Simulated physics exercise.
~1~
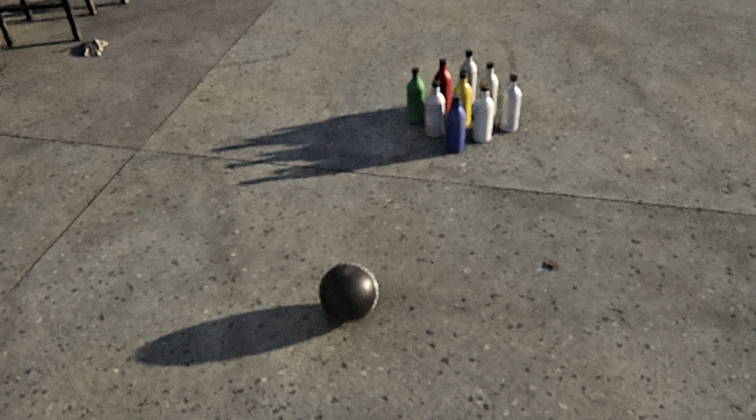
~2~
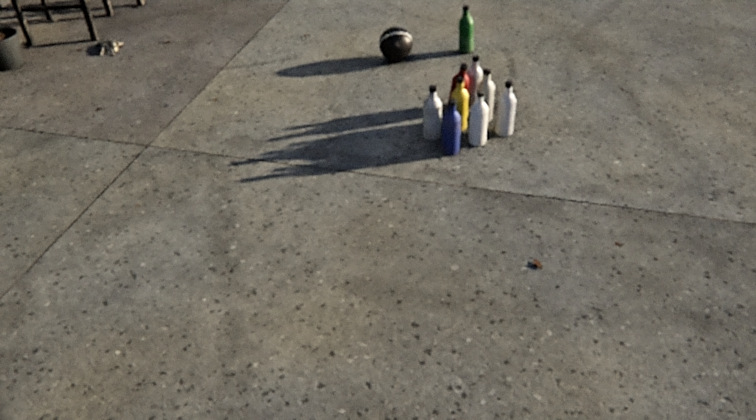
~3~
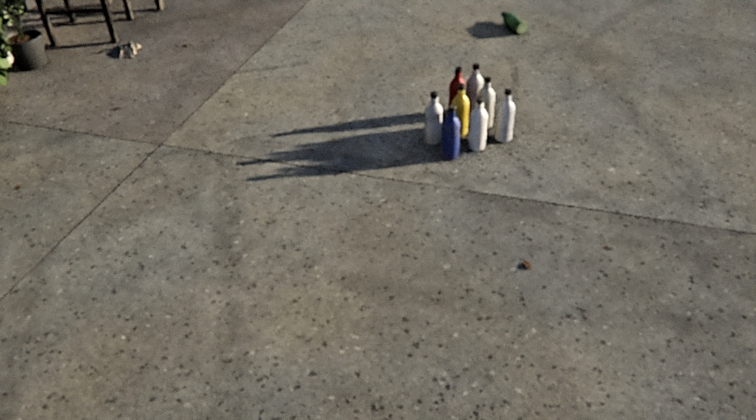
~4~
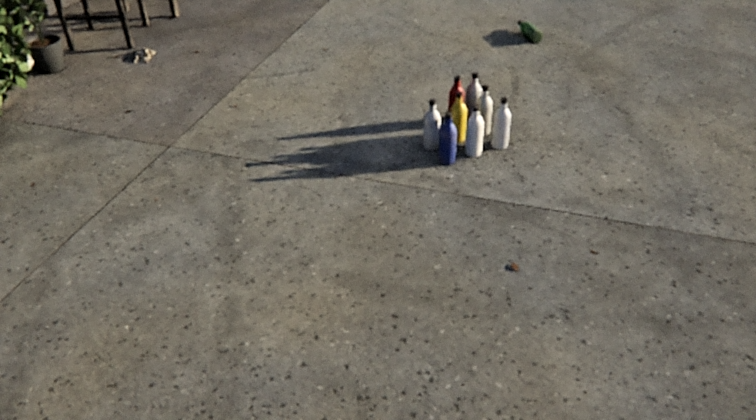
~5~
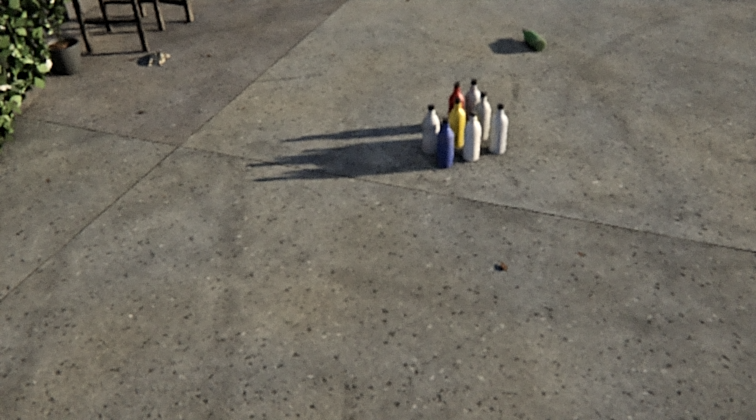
A dark ball rolled up to a cluster of colored and white bottles on the pavement and knocked the green one away, then rolled out of view, leaving the green bottle on its side while the red one and the others stood.
